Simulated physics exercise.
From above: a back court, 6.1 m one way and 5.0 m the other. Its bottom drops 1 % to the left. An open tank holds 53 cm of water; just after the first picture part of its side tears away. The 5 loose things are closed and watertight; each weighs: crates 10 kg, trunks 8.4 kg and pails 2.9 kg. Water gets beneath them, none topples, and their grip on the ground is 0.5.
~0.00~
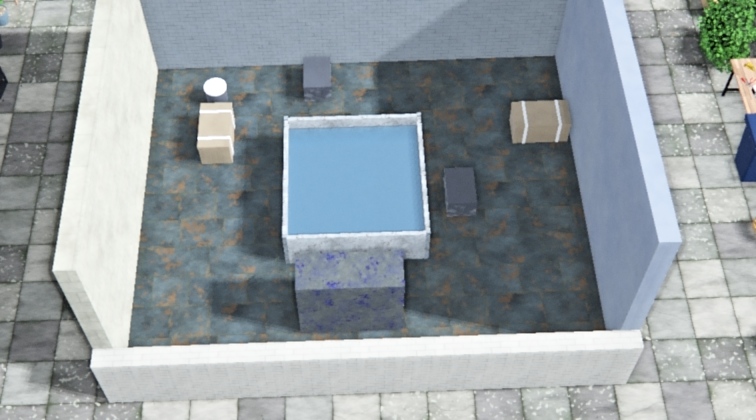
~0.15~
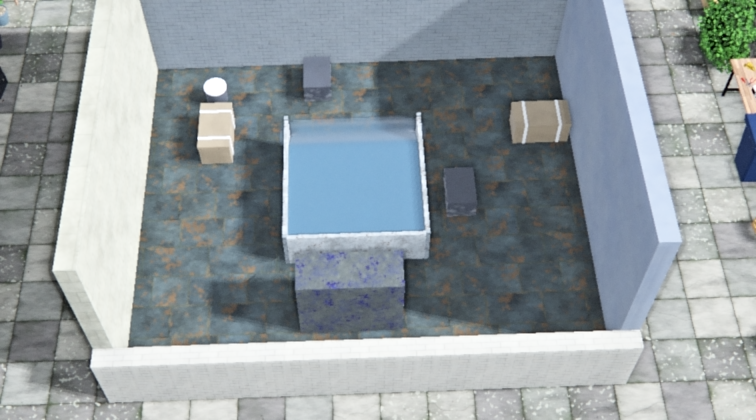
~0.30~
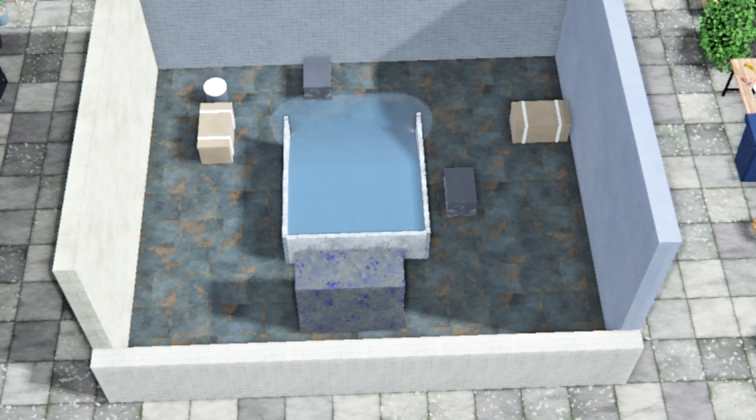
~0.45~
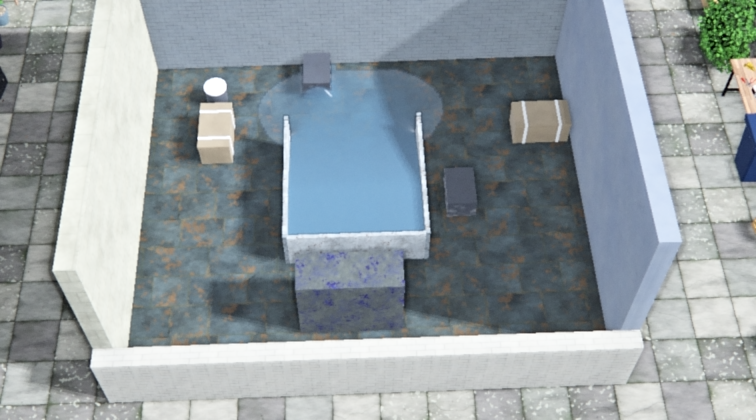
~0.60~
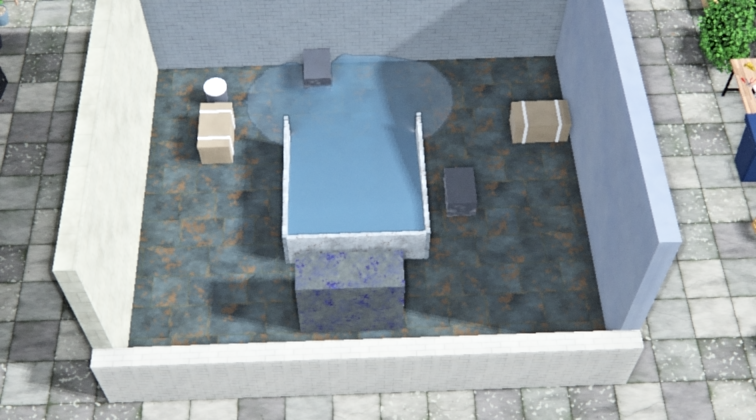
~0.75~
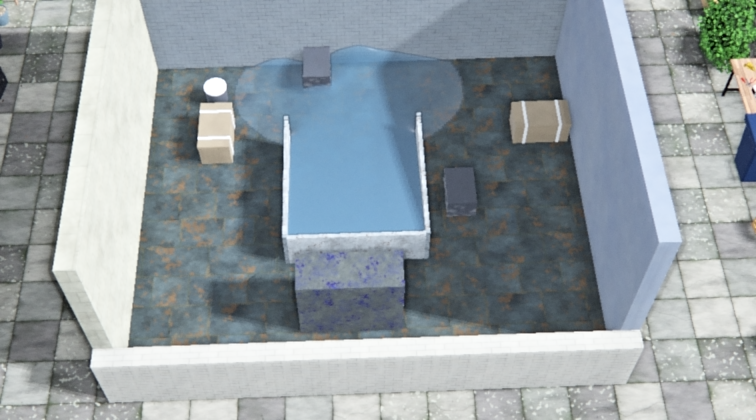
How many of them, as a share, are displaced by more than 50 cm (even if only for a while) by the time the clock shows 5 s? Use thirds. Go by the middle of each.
Share: At least two thirds.
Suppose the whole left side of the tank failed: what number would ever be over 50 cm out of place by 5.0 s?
In that case 3 of them.
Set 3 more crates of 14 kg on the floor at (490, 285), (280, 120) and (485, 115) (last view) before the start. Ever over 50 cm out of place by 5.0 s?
In that order: Under, over, over.
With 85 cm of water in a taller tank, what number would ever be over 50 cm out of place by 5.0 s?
In that case 4 of them.
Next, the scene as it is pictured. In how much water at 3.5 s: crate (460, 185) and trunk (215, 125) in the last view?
About 0 and 6 cm.
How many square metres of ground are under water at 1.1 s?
Some 9.0 m2.
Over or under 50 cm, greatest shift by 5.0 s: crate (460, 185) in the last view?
It is short of it.
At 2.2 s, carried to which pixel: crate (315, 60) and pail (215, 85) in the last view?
Near (214, 66) and (183, 107).
After 1.1 s 0 of 5 are over 50 cm from their spots; 1 afloat.
After 2.2 s 2 of 5 are over 50 cm from their spots; 1 afloat.
After 3.5 s 3 of 5 are over 50 cm from their spots; 1 afloat.
After 5.0 s 4 of 5 are over 50 cm from their spots, and 4 have been at some point; 2 afloat.
